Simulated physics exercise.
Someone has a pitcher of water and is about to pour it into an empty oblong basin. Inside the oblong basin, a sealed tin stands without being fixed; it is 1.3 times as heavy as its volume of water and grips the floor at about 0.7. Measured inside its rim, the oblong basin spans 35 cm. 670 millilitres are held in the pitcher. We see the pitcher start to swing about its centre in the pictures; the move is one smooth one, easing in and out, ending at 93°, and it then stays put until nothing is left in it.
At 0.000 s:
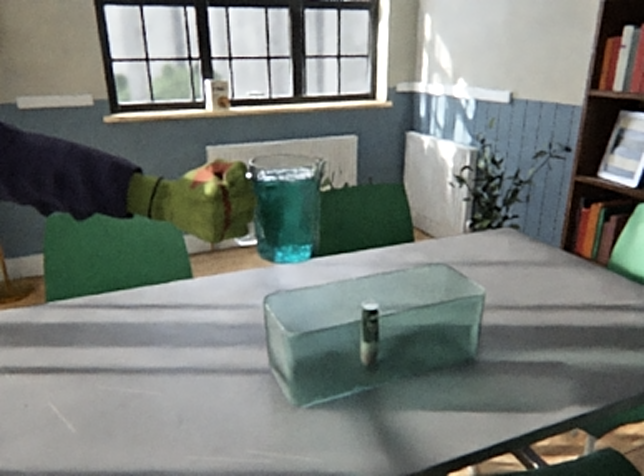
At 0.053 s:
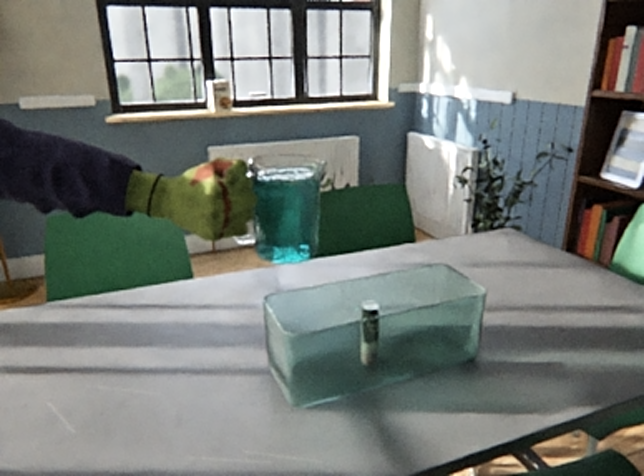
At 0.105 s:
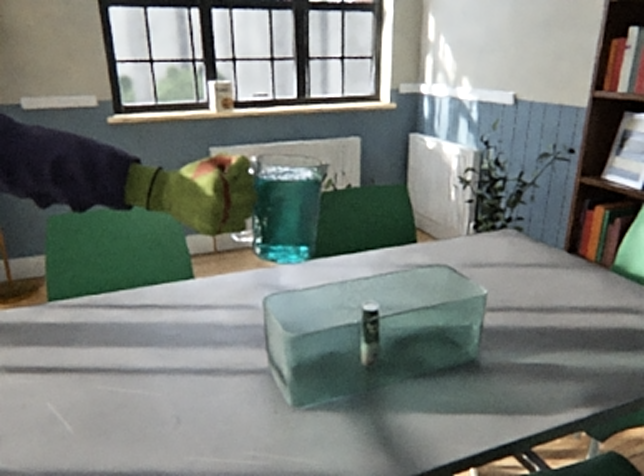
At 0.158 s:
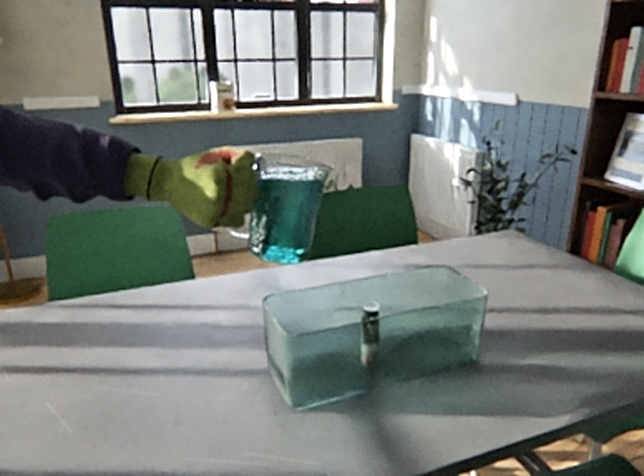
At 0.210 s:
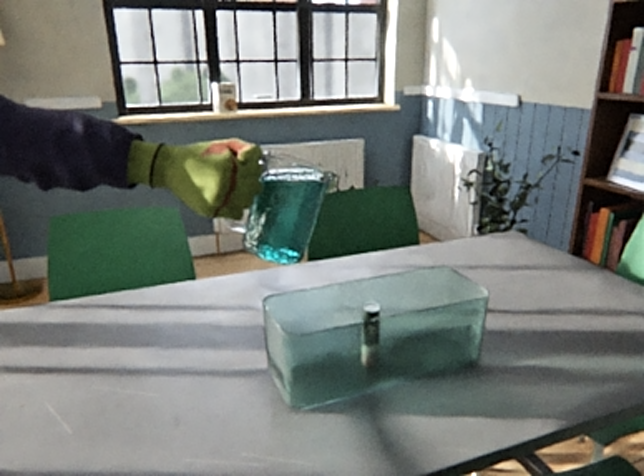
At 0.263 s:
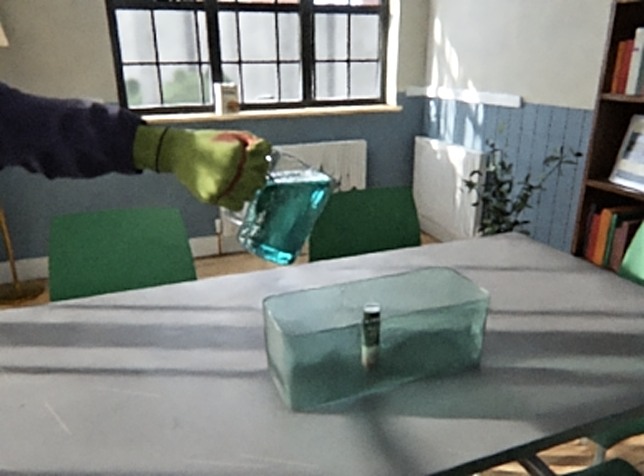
A gloved hand gradually tilting a glass pitcher of blue water rightward above a clear oblong basin holding a small tin.
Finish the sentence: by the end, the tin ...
By the end, the tin is still upright.
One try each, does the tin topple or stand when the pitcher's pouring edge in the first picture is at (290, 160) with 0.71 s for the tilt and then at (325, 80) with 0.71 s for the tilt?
In the first try it comes down; in the second it remains standing.
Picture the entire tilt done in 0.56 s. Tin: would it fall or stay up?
Outcome - the tin remains standing.
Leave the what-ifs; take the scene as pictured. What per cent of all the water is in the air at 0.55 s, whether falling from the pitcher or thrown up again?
Roughly 20 percent.
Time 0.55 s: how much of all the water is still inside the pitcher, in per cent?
I reckon about 74 in a hundred is still held.
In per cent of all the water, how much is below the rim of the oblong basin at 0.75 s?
Reading: Approx. 40 %.
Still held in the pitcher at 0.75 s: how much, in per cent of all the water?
38 in a hundred, give or take.
After 0.55 s the tilt is 81° and 75 per cent is still to pour; the tin stands where it began.
After 0.75 s the tilt is 93° and 37 per cent is still to pour; the tin stands where it began.
After 0.97 s the tilt is 93° and 14 per cent is still to pour; the tin stands where it began.
After 1.21 s the tilt is 93° and 5 per cent is still to pour; the tin stands where it began.
In the end the tin stands where it began.
